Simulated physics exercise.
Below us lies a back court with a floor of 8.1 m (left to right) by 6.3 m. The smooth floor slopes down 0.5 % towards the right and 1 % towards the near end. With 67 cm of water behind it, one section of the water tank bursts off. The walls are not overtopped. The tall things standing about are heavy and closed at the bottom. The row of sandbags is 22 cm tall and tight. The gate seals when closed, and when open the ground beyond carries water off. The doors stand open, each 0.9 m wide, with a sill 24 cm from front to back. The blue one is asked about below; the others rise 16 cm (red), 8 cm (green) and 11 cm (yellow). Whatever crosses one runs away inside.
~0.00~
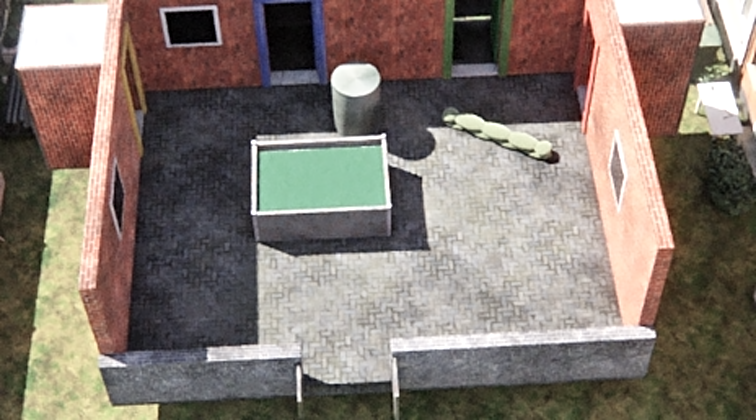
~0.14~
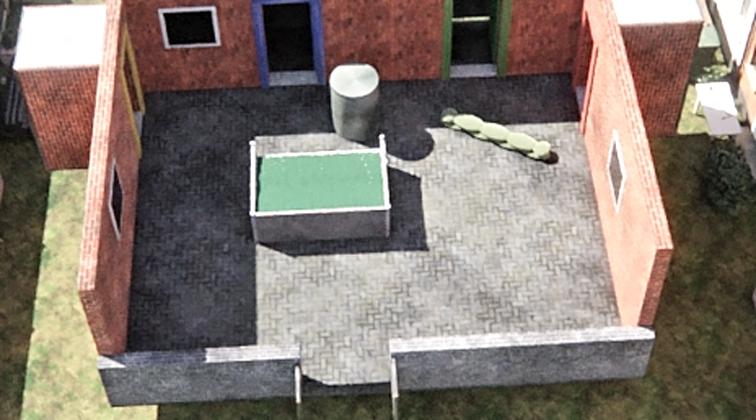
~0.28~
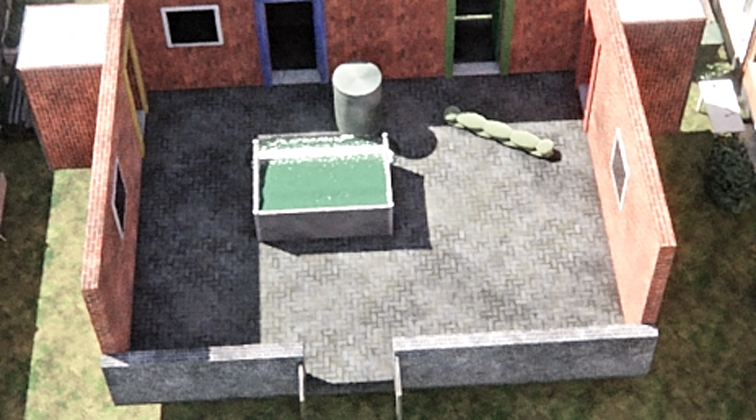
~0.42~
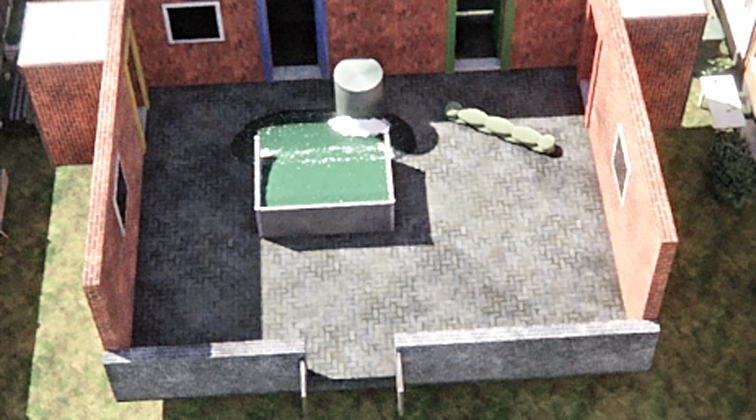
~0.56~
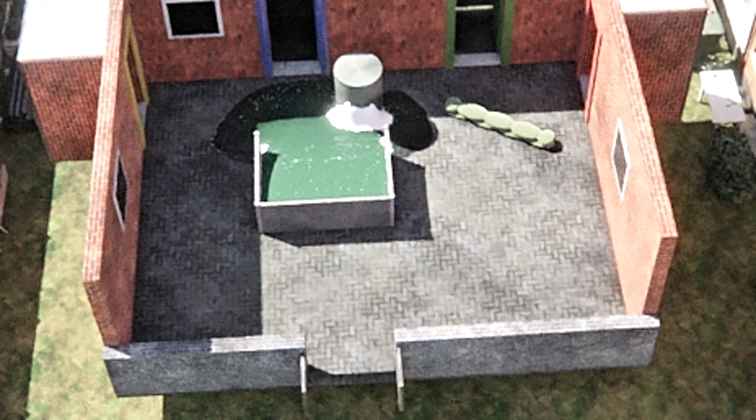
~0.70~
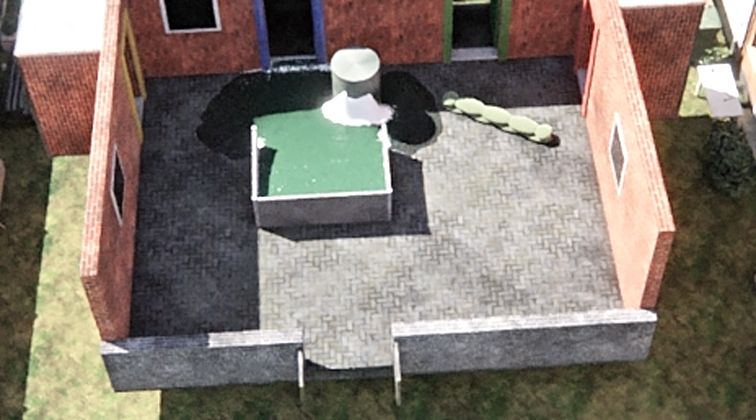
Green water bursting out the far side of a rectangular tank in a brick-walled courtyard, foaming against a grey cylinder and spreading darkly across the paving.
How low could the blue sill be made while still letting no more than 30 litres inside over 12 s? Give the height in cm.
Close to 35 cm is just enough.
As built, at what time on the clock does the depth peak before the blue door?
Near 1.6 s.
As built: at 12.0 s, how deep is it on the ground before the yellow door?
Some 1.5 cm.
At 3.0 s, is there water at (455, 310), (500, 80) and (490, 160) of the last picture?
In turn: Still dry, flooded, wet.
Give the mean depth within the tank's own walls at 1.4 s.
Roughly 26 cm on average.
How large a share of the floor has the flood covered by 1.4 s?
About 20 per cent.
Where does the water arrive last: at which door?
The red one.
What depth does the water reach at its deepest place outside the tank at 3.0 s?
About 26 cm.
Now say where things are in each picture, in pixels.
In the first frame, still water, 67 cm deep, in the water tank at (320, 177); the blue door at (292, 46) is dry.
In the second frame, water pours out on the far side and has run 0.3 m, to a hidden place; about 8 cm deep outside, 67 cm at the back.
In the third frame, water pours out on the far side and has run 0.7 m, to (266, 142); about 12 cm deep outside, 66 cm at the back.
In the fourth frame, water pours out on the far side and has run 1.2 m, to (277, 116); about 12 cm deep outside, 58 cm at the back.
In the fifth frame, the front is at (302, 83), 1.9 m from the gap on the far side; 4.4 m2 of floor is wet, 57 cm left at the back.
In the sixth frame, water pours out on the far side and has run 2.2 m, to (282, 63); about 8 cm deep outside, 53 cm at the back; water is at the blue door at (291, 31).
After 1.4 s water covers 20 % of the floor, deepest (38 cm) near (261, 77); 34 cm at the blue door, 139 litres in over its 12 cm sill.
After 3.0 s water covers 35 % of the floor, deepest (26 cm) near (155, 83); 17 cm at the blue door, 314 litres in over its 12 cm sill.
After 12.0 s water covers 90 % of the floor, deepest (8 cm) near (599, 340); 2 cm at the blue door, 323 litres in over its 12 cm sill.
At the blue door as built, the water arrived by 0.7 s and peaked near 35 cm at 1.6 s.
Run again over the same 12 s with other heights there, 60 litres in over 30 cm, 8 litres over 40.5 cm. The limit of 30 litres is kept from about 35 cm up.
